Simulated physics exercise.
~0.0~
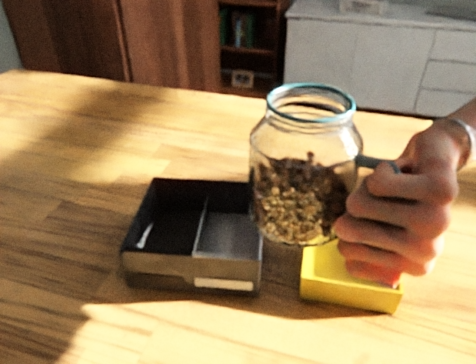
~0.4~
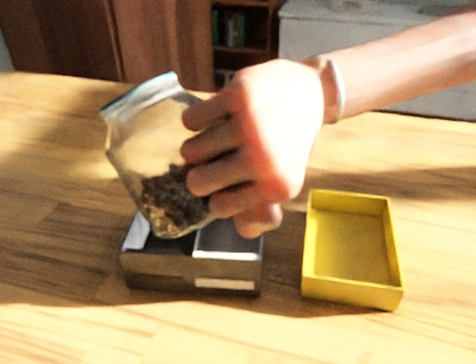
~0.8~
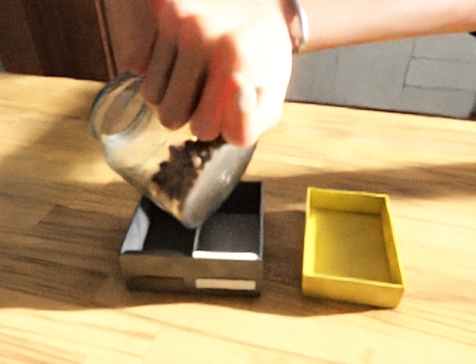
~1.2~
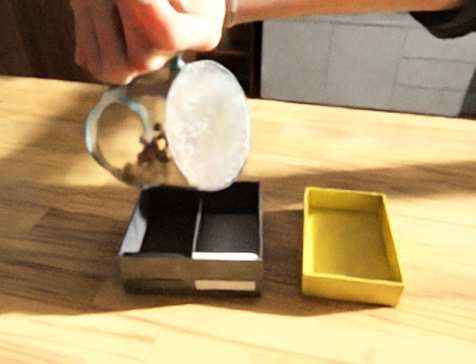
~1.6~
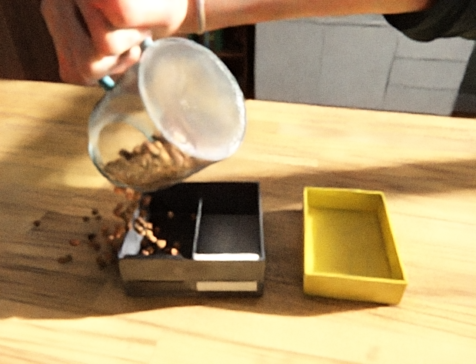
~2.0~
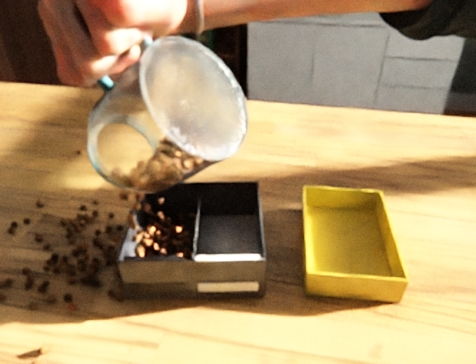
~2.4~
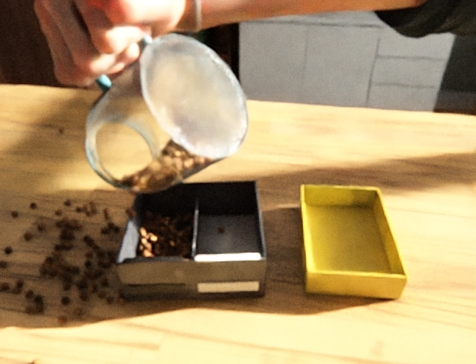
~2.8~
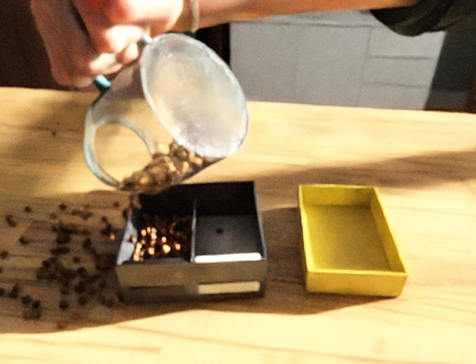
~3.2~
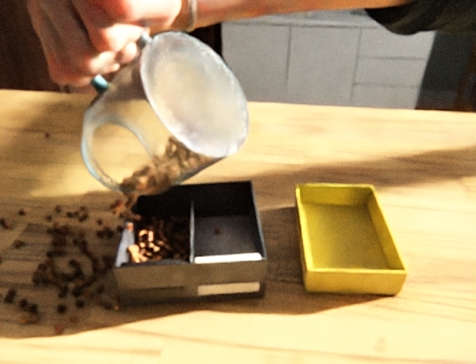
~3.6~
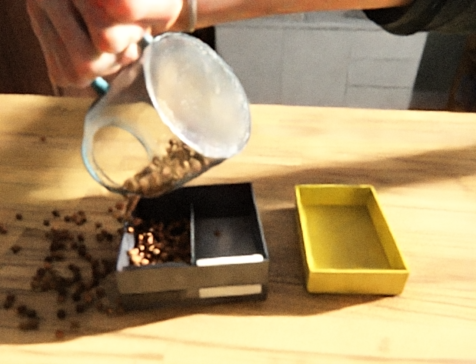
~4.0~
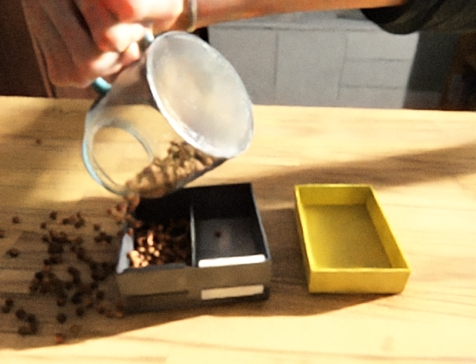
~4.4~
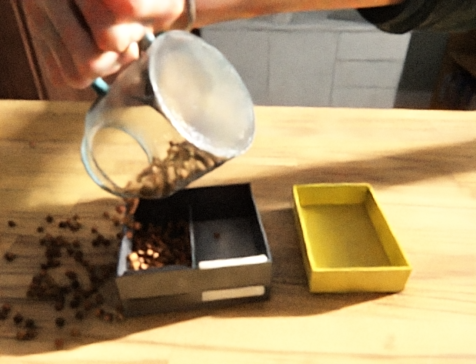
A hand tipped a glass jar of small brown cereal balls over a dark two-part tin beside a yellow one, and they spilled into its left section and across the table, leaving some still in the tilted jar.
